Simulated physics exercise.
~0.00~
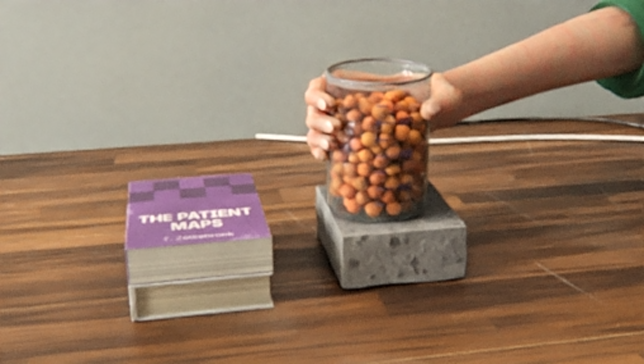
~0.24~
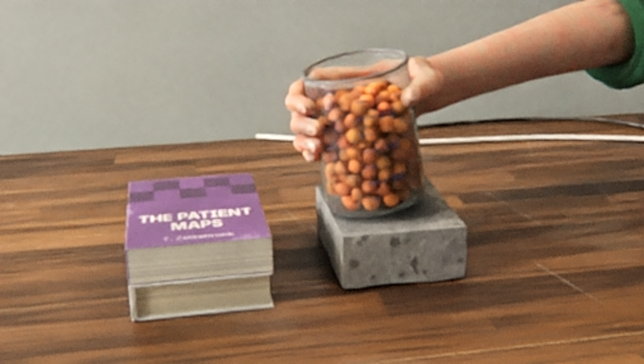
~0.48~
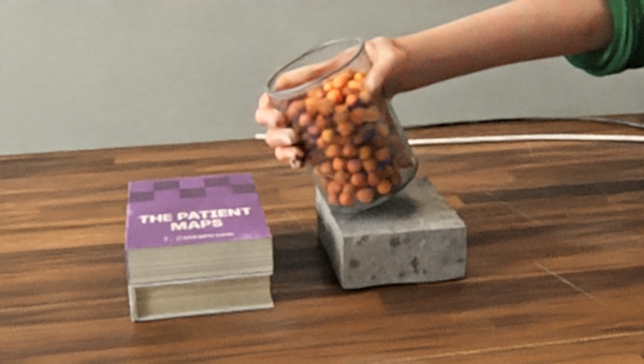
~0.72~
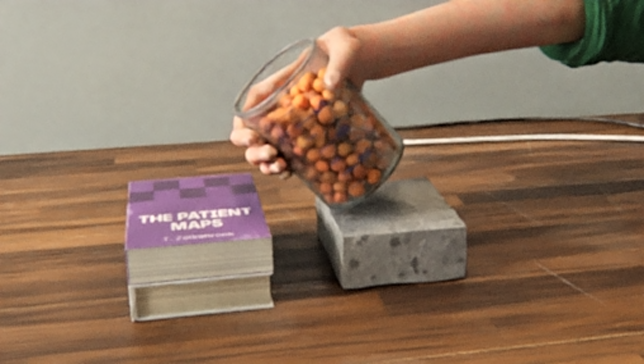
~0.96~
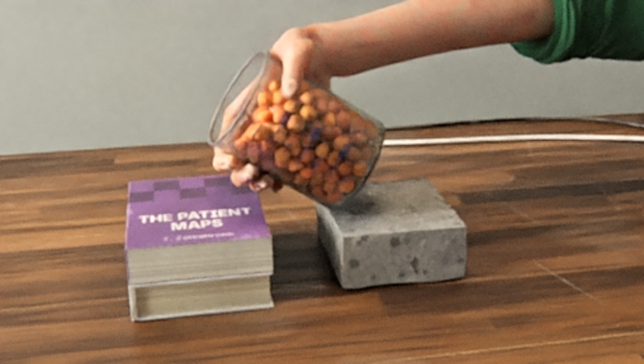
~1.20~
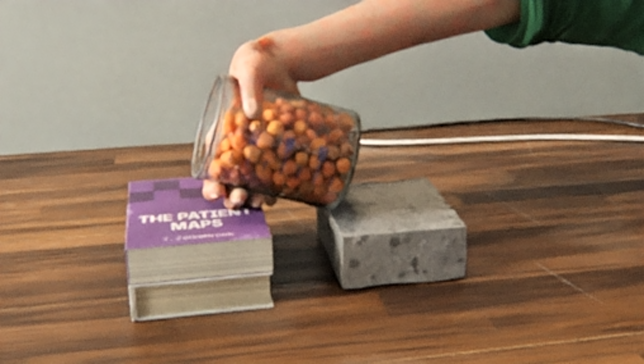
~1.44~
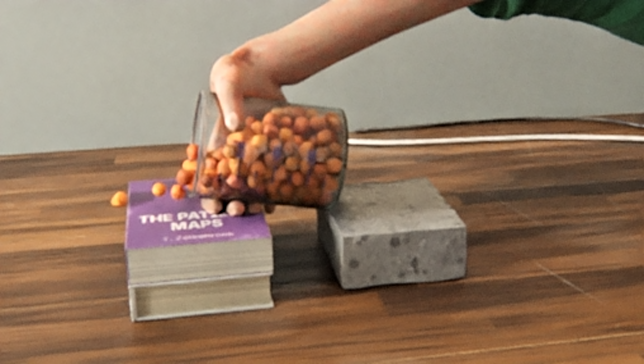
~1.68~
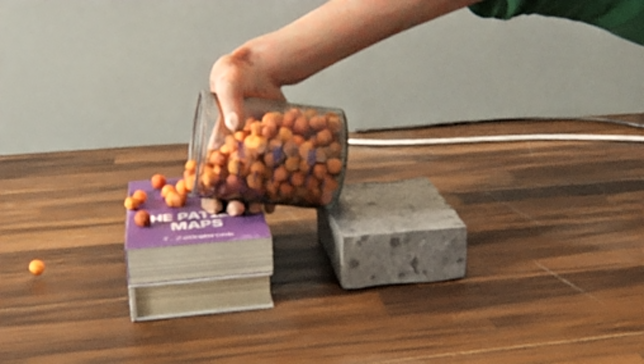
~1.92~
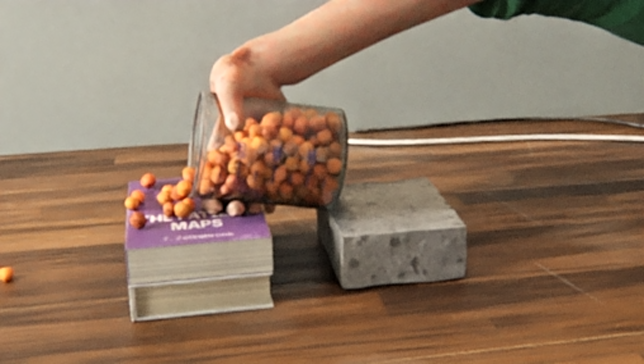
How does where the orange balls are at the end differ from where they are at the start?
At the start they are all inside the upright jar on the gray block. At the end they are farther left and lower, with some spilled onto the purple book and the table while most remain in the tipped jar.
